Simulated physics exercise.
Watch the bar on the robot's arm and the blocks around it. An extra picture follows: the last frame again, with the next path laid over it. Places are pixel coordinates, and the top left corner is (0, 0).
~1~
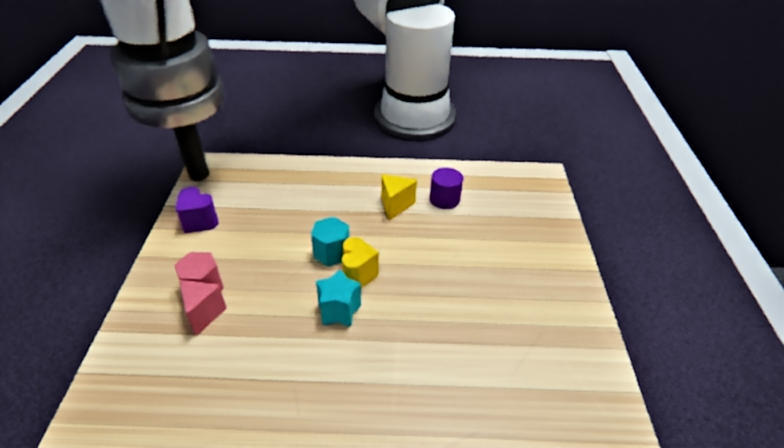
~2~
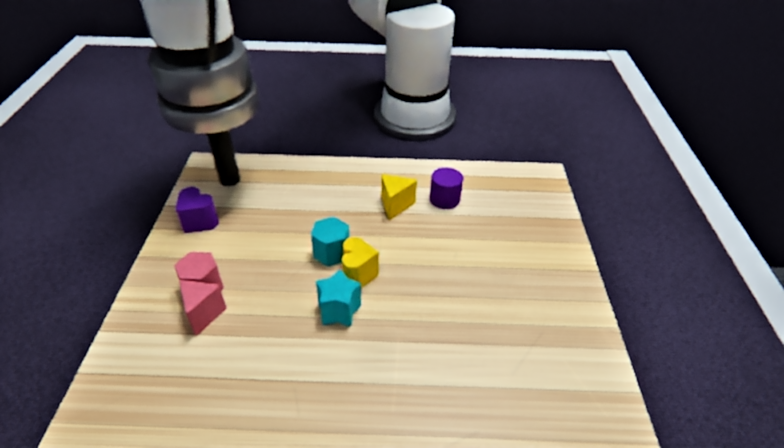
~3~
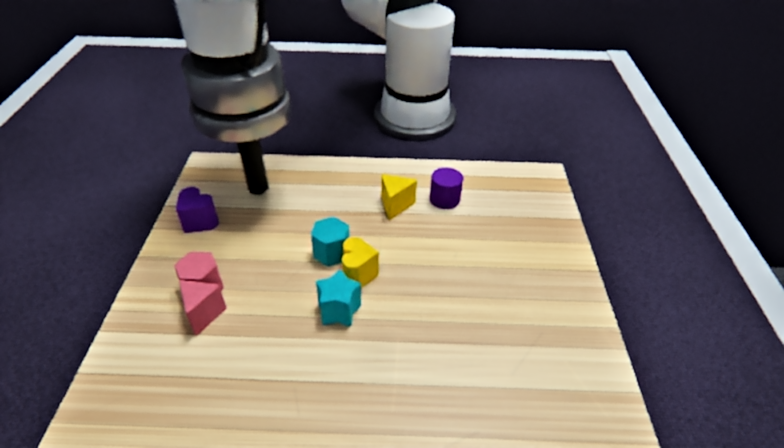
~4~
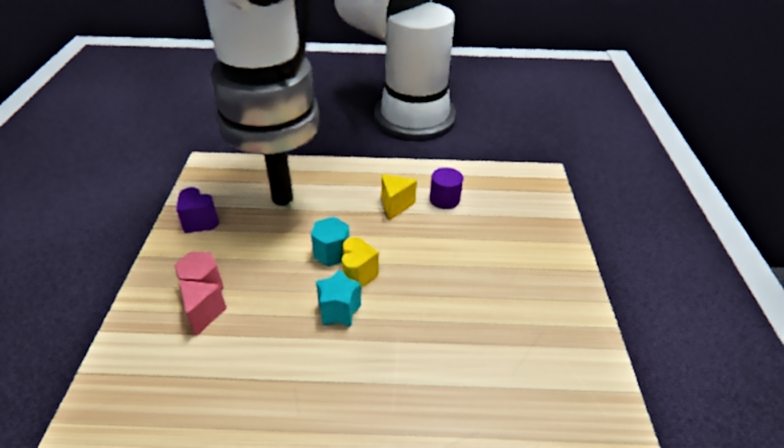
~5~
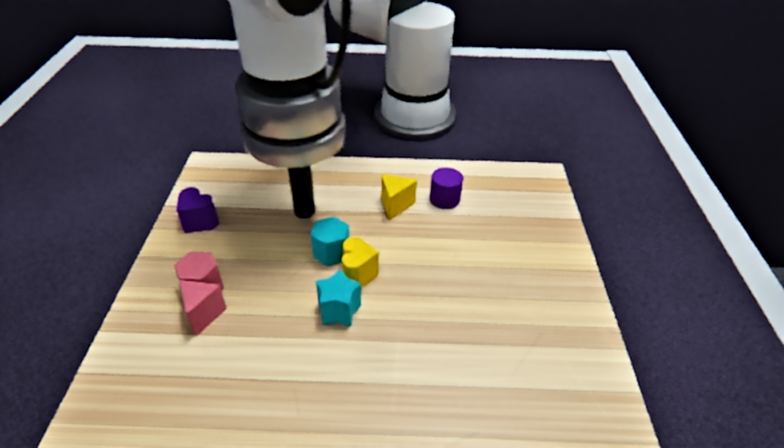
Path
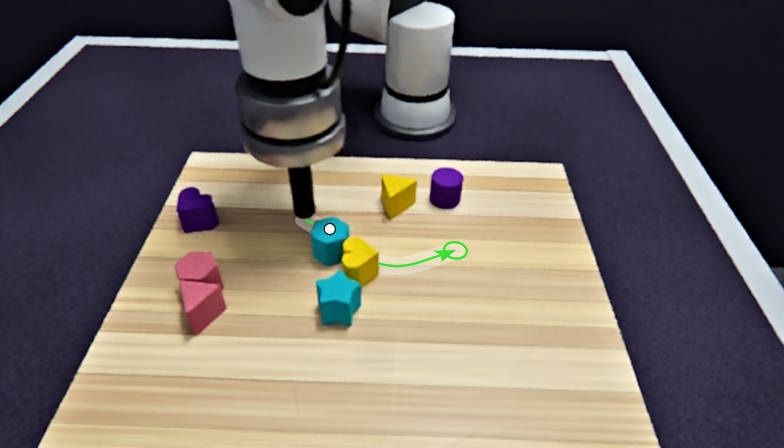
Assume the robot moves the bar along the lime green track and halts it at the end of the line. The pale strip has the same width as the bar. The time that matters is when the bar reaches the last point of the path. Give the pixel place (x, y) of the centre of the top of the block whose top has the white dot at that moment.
So, by the moment the path ends, you'll find the top centre of the block whose top has the white dot at (331, 244).
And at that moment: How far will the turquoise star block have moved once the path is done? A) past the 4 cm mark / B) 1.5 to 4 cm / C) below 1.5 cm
C (below 1.5 cm)
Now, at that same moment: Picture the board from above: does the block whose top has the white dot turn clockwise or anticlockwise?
From above, clockwise.
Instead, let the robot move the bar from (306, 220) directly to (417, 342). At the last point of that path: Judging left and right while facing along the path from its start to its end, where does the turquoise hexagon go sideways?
It goes left.
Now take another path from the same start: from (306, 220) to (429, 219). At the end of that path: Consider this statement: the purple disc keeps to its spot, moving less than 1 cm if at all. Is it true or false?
The claim holds.
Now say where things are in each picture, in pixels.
In the first picture, lower end of the bar (199, 175), tops of blocks, turquoise hexagon (330, 229), turquoise star block (337, 287), yellow heart block (358, 251).
In the second picture, bar (230, 180), blocks as before.
In the third picture, bar (258, 188), blocks as before.
In the fourth picture, bar (283, 199), blocks as before.
In the fifth picture, bar (305, 212), turquoise hexagon (330, 229), turquoise star block (337, 287), yellow heart block (358, 251).
The drawn path runs from (306, 220) over (348, 246) and (400, 266) to (455, 250); the dot is on the turquoise hexagon.
What follows on the original path. One third of the way, bar (348, 238); turquoise hexagon (331, 242), turned 35° clockwise; yellow heart block (364, 258).
Two thirds of the way, bar (401, 258); turquoise hexagon (331, 244), turned 45° clockwise; yellow heart block (365, 260).
At the end, bar (457, 242); turquoise hexagon (331, 244), turned 45° clockwise; turquoise star block not moved; yellow heart block (365, 260).
